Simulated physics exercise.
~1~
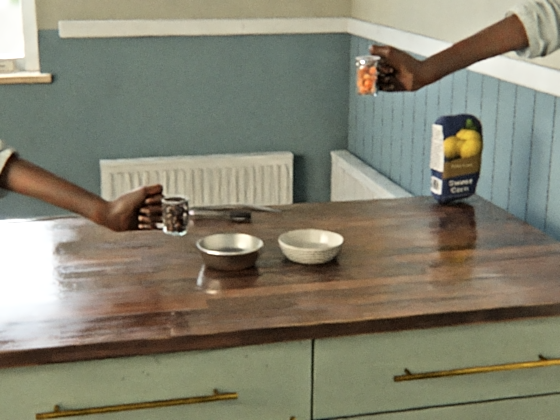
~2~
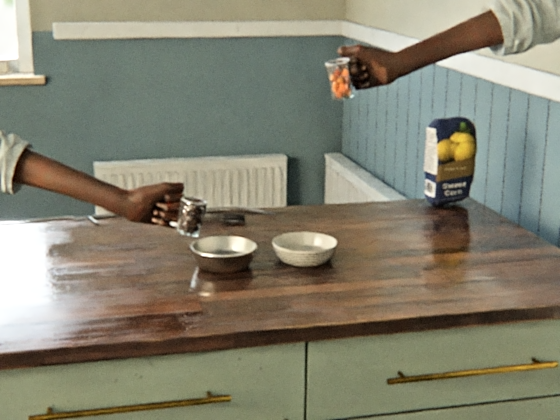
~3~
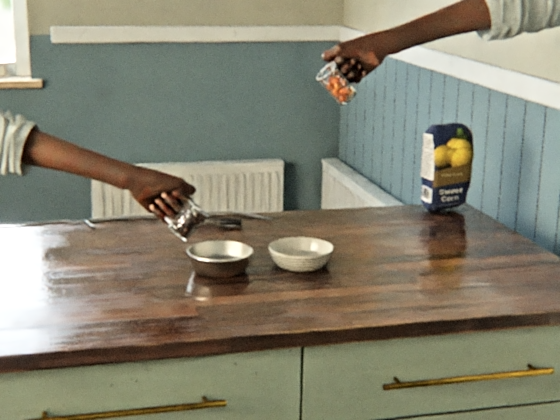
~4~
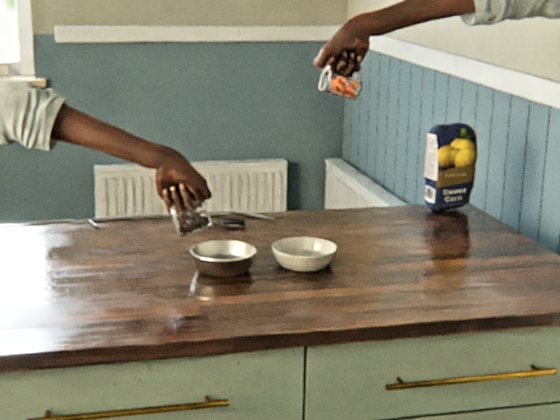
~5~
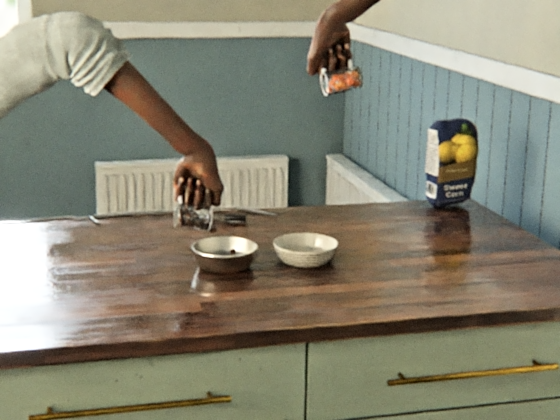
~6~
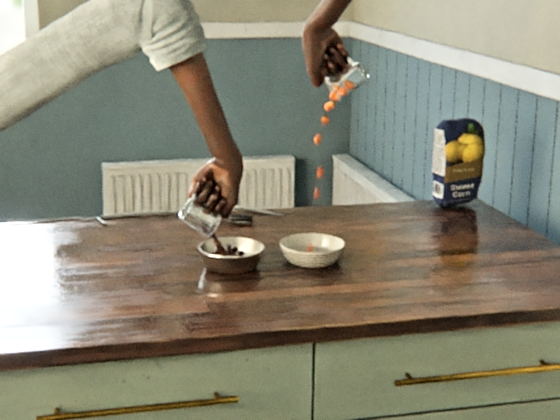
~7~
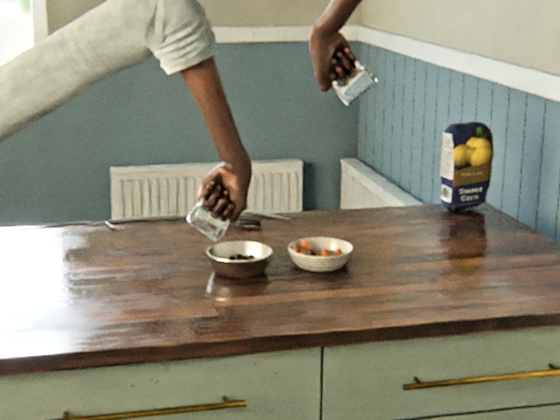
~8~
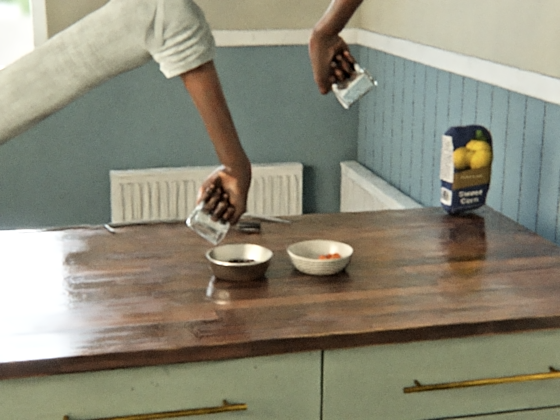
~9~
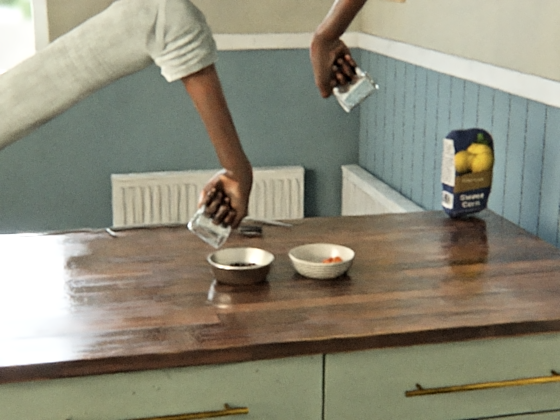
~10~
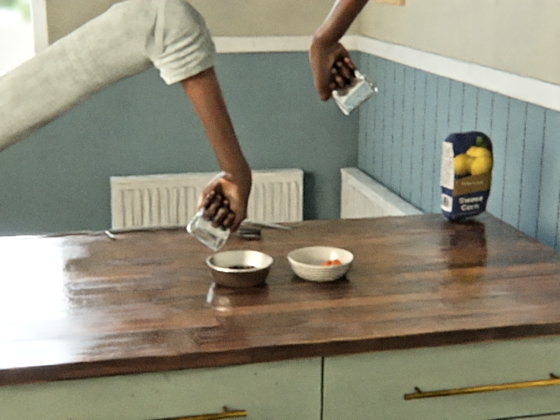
Two hands tipping small clear cups over low dishes, dark pieces dropping left, then orange pieces falling right, all landing inside.
